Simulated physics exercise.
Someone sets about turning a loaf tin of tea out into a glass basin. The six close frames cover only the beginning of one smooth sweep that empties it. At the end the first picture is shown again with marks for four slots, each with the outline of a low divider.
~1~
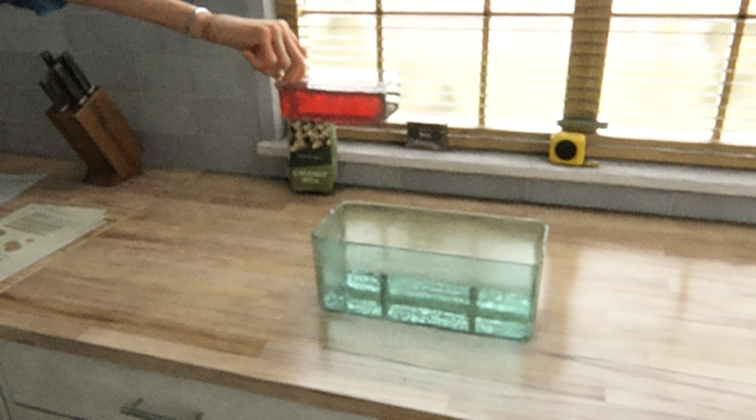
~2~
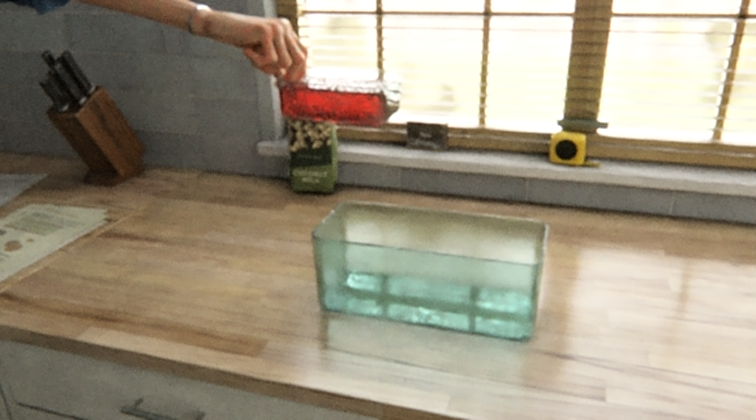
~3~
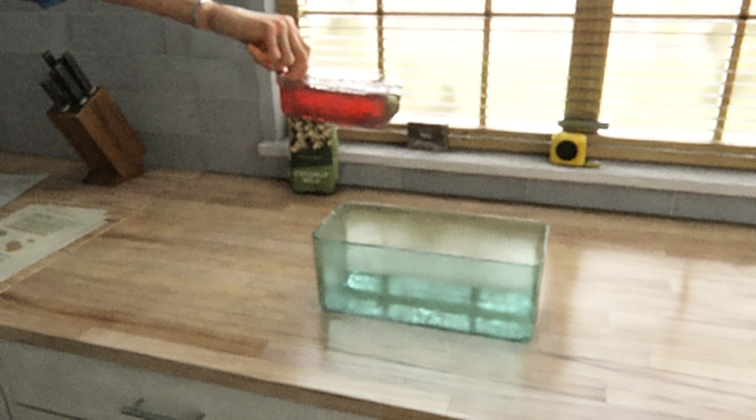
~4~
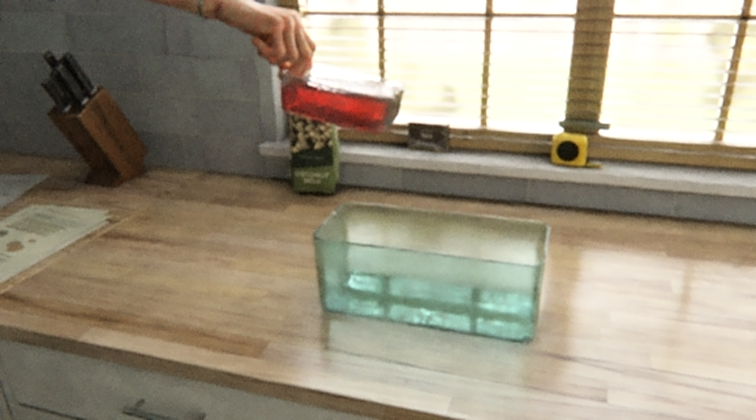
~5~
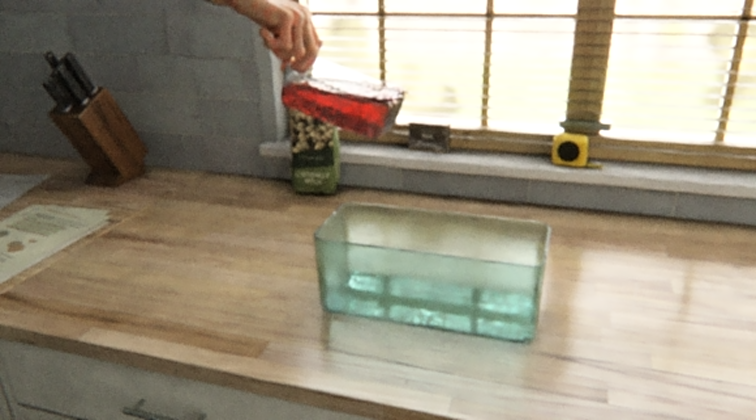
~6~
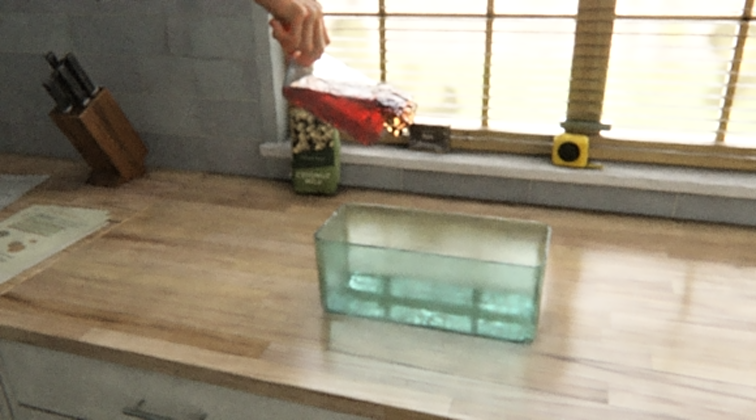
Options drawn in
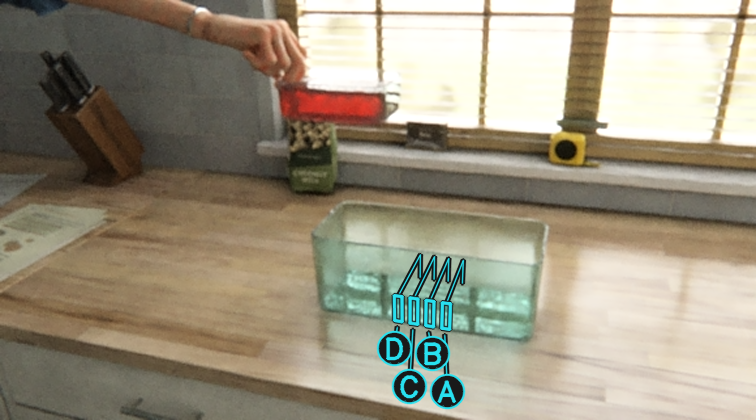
A hand and forearm with a bracelet reach in from the upper left over a light wooden kitchen counter, seen from slightly above by a steady camera. A pale green glass basin stands at centre, with a knife block left, a green carton behind and a yellow tape measure on the windowsill. The hand holds a clear container of red liquid, gradually tilting it rightward until liquid reaches its lip.
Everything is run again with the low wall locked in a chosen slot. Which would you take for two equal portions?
Best: A.
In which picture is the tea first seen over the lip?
Picture 5.
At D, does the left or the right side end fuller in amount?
More ends on the right.
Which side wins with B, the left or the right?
The right one.
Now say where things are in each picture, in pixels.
Upright, lip at (392, 79); basin from (320, 306) to (533, 340); nothing has left yet.
Upright, lip at (393, 80); nothing has left yet.
Tipped about 5°, lip at (394, 84); nothing has left yet.
Tipped about 10°, lip at (396, 90); nothing has left yet.
Tipped about 18°, lip at (398, 98); tea is over the lip, down to (398, 98).
Tipped about 27°, lip at (398, 108); tea is over the lip, down to (405, 129).
On the marked copy, A at (444, 334); B at (428, 332); C at (412, 329); D at (397, 327).
Choosing A, about 48 % ends left of the wall and 42 % right of it; 10 % is lost outside.
Choosing B, about 30 % ends left of the wall and 60 % right of it; 11 % is lost outside.
Choosing C, about 22 % ends left of the wall and 68 % right of it; 10 % is lost outside.
Choosing D, about 17 % ends left of the wall and 73 % right of it; 10 % is lost outside.
